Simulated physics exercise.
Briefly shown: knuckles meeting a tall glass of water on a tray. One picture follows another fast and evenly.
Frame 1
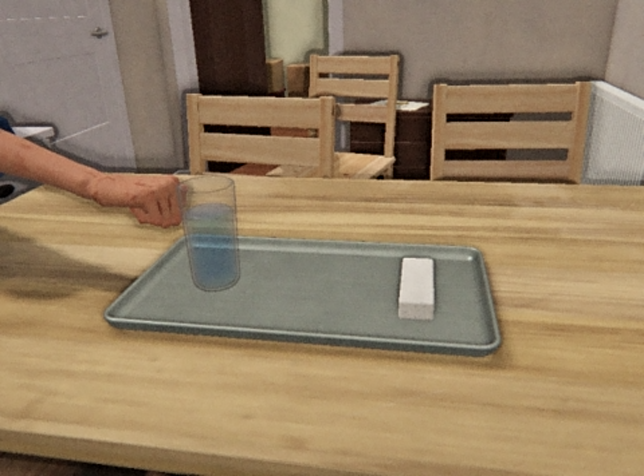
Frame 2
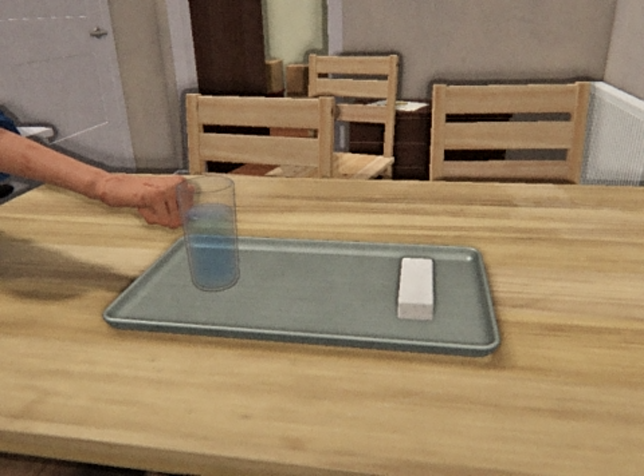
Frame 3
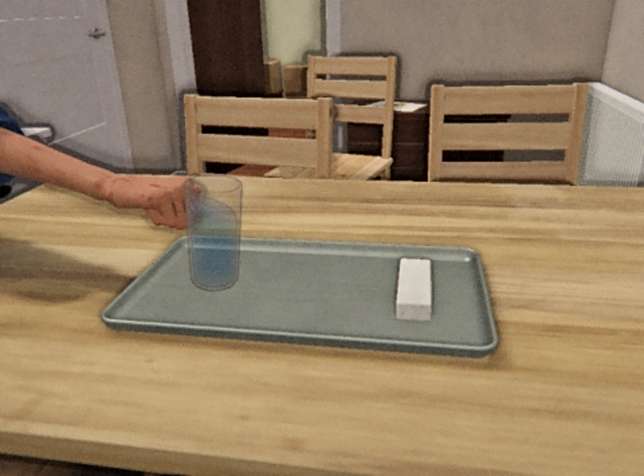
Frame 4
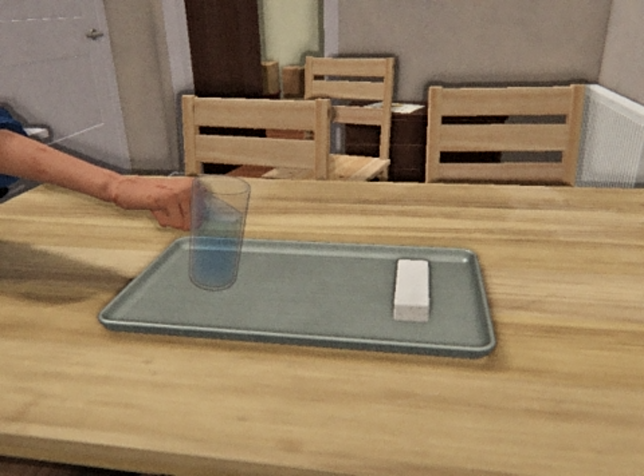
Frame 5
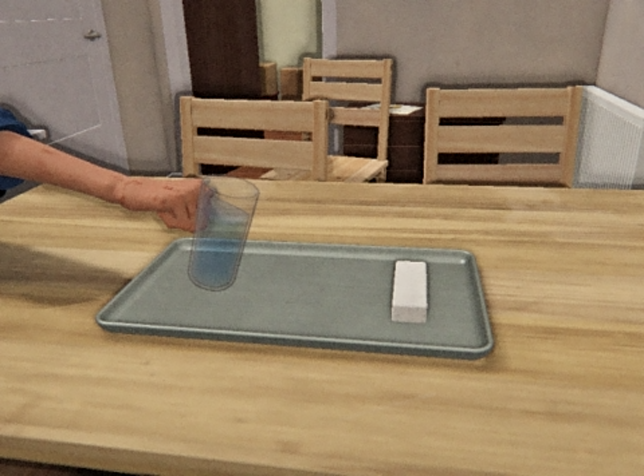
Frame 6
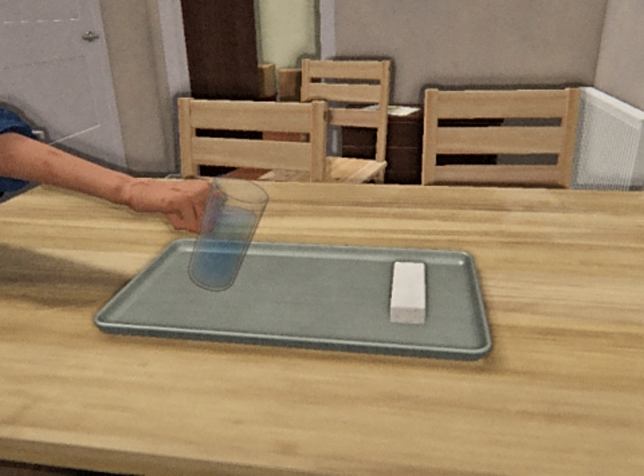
At a wooden dining table, a hand reached in from the left with its knuckles against a tall glass of water on a tray, and the glass leaned gradually to the right, toward a white block.
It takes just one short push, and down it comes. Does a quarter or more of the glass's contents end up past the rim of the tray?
Under a quarter departs.
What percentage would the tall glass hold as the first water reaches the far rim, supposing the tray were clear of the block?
Tall glass content at that instant: ~ 65 per cent.
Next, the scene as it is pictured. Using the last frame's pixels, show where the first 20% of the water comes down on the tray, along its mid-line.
(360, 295).
A moment on, the tall glass is falling and 100 per cent is in the glass, 0 on the tray and 0 above or beyond its rim.
Next, the tall glass lies on its side and 69 per cent is in the glass, 13 on the tray and 17 above or beyond its rim.
Then the tall glass lies on its side and 41 per cent is in the glass, 40 on the tray and 19 above or beyond its rim.
Later the tall glass lies on its side and 23 per cent is in the glass, 62 on the tray and 14 above or beyond its rim.
Finally, 86 per cent is held by tray and glass, 14 is off the tray.
